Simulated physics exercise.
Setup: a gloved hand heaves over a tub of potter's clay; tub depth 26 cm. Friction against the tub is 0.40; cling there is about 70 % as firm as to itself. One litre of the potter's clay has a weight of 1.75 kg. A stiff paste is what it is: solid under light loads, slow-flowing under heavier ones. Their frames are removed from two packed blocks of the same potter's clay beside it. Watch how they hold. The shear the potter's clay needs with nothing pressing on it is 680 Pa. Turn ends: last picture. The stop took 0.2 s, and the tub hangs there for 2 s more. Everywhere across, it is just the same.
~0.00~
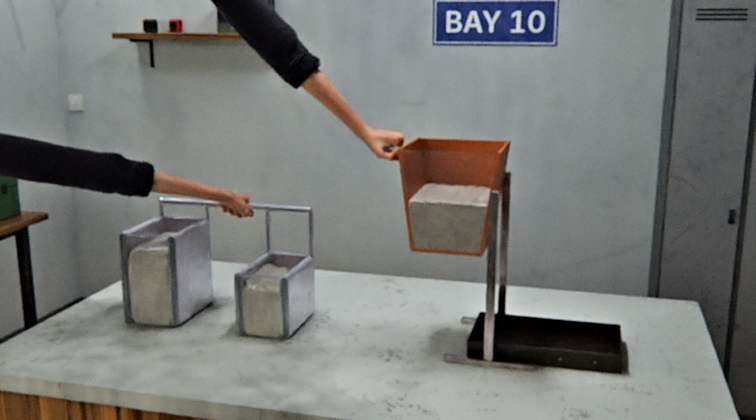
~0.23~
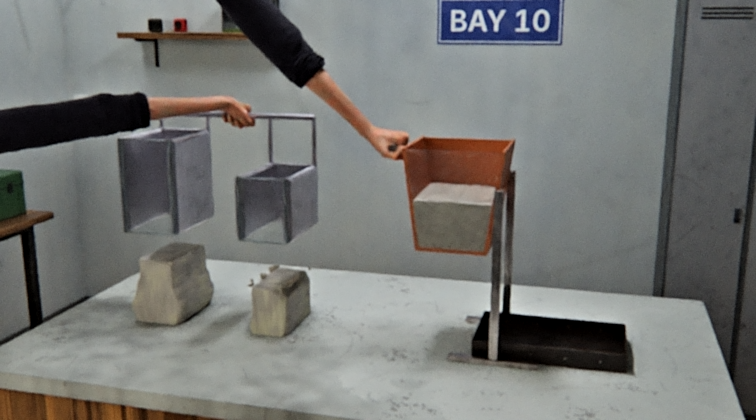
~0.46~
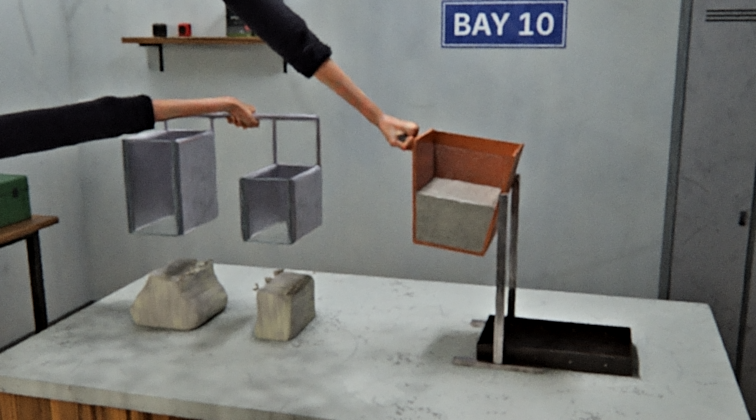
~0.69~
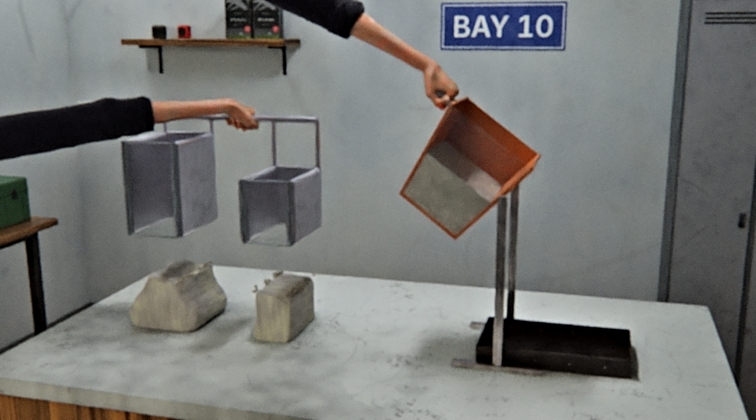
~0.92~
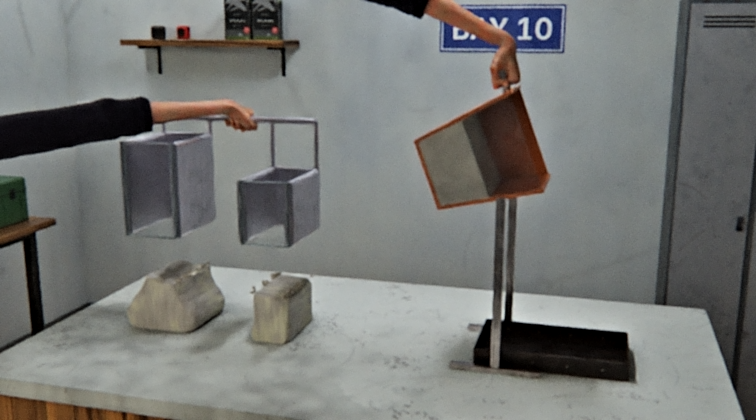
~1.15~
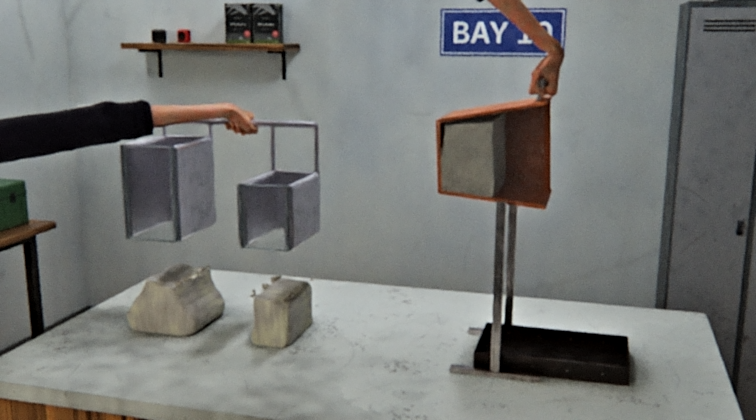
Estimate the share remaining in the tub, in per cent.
Roughly 100 per cent remains in the tub.
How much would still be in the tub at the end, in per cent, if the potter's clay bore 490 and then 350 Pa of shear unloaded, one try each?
Try one gives 100 per cent, try two gives 85 per cent.
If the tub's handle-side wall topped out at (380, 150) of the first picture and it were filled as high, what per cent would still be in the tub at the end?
Then near 75 % stays in the tub.
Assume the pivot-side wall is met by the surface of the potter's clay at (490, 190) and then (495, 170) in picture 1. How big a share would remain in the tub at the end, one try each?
In turn about 100 %, 75 %.
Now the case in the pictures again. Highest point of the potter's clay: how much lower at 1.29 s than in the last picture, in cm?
Around 2 cm below its level in the last picture.
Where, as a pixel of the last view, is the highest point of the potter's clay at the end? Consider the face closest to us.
On the near face, the top ends up close to (473, 141).
After 1.29 s, the tub is at 87 degrees and holds 100 %.
After 1.46 s, the tub is at 87 degrees and holds 100 %.
After 1.63 s, the tub is at 87 degrees and holds 100 %.
After 1.80 s, the tub is at 87 degrees and holds 100 %.
After 3.15 s, the tub is at 87 degrees and holds 100 %.
